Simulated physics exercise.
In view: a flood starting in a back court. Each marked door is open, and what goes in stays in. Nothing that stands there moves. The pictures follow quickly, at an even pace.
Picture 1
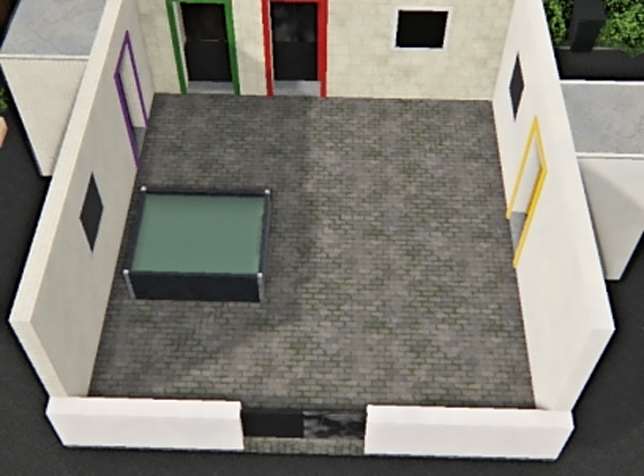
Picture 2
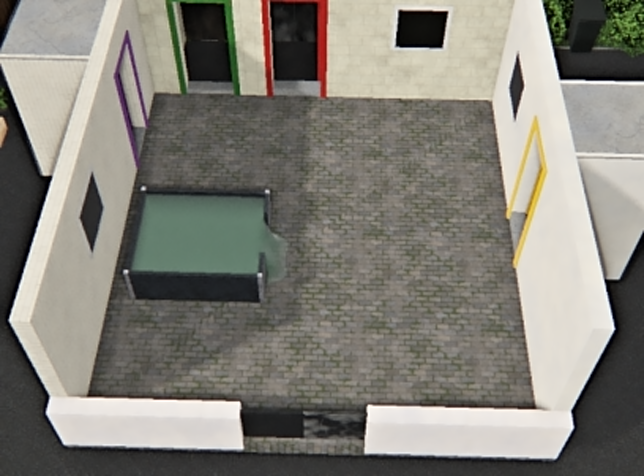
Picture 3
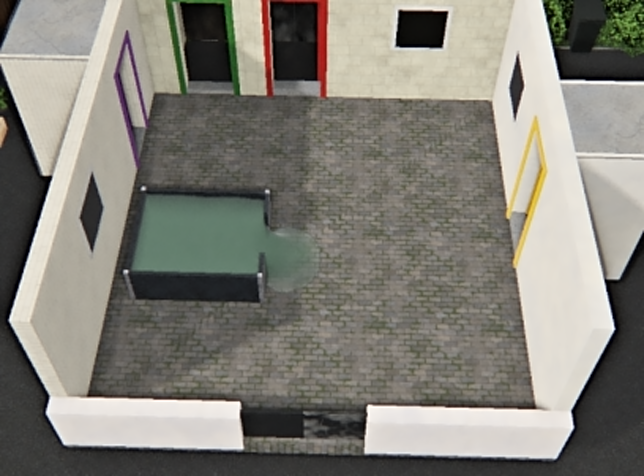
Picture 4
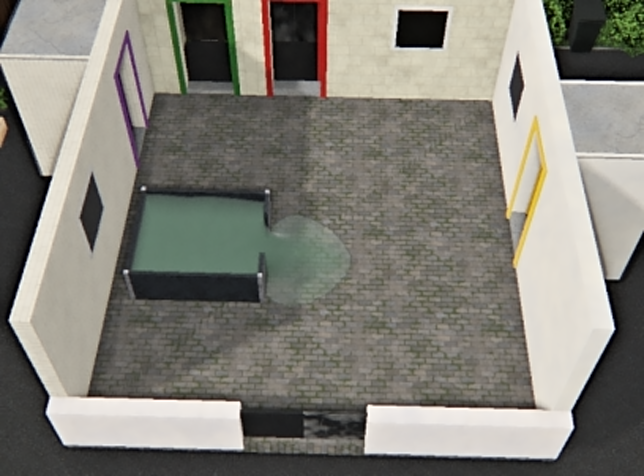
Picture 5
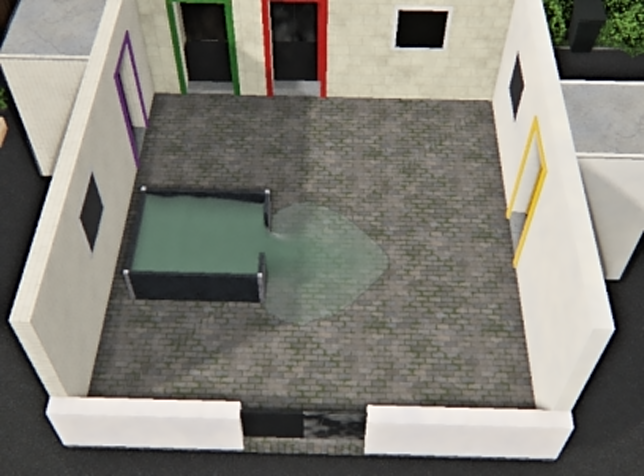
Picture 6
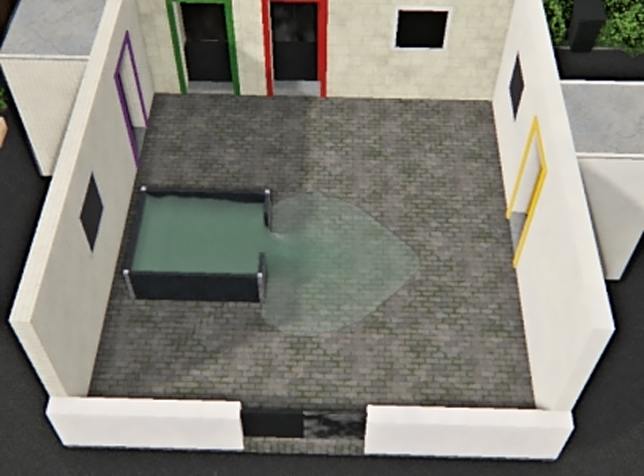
Green water pouring from the right side of an open tank and spreading rightward across the paving of a walled court.
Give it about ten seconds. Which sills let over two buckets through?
The green door holds within the limit; the purple door holds within the limit; the red door holds within the limit; the yellow door holds within the limit.
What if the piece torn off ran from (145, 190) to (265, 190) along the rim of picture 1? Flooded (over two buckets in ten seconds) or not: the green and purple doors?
My reading: The green door goes over, the purple door takes more.
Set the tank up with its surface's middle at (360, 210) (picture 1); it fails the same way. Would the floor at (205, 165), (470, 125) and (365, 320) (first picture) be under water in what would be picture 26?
One after the other: No water, wet, dry.
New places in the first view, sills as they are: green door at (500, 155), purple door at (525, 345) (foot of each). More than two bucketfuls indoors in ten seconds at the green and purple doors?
My reading: Green keeps below it, purple goes over.
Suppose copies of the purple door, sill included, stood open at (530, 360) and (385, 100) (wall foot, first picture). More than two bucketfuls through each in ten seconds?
As listed: Takes more, lets less in.
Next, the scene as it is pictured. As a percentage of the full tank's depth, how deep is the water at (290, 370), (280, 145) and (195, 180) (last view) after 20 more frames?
In that order: 0, 0 and 0 per cent.
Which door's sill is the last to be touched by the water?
The purple door.
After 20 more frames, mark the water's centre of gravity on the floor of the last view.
At about (329, 263).
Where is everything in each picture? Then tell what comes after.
In the first frame, the open tank at (200, 234) is whole and still.
In the second frame, water pours out at (263, 250) and has run to (279, 238).
In the third frame, the front is at (315, 250), out from the gap at (264, 251).
In the fourth frame, water pours out at (264, 251) and has run to (344, 254).
In the fifth frame, the front is at (381, 255), out from the gap at (263, 251).
In the sixth frame, water pours out at (263, 250) and has run to (415, 262).
A moment on, water covers 30 % of the floor; the green door not reached, the purple door not reached, the red door not reached, the yellow door wet at the sill, nothing in.
Next, water covers 45 % of the floor; the green door not reached, the purple door not reached, the red door not reached, the yellow door wet at the sill, nothing in.
Then, water covers 45 % of the floor; the green door not reached, the purple door not reached, the red door not reached, the yellow door wet at the sill, nothing in.
Later, water covers 55 % of the floor; the green door not reached, the purple door not reached, the red door wet at the sill, nothing in, the yellow door wet at the sill, nothing in.
In the end, water covers 95 % of the floor; the green door wet at the sill, nothing in, the purple door wet at the sill, nothing in, the red door wet at the sill, nothing in, the yellow door wet at the sill, nothing in.
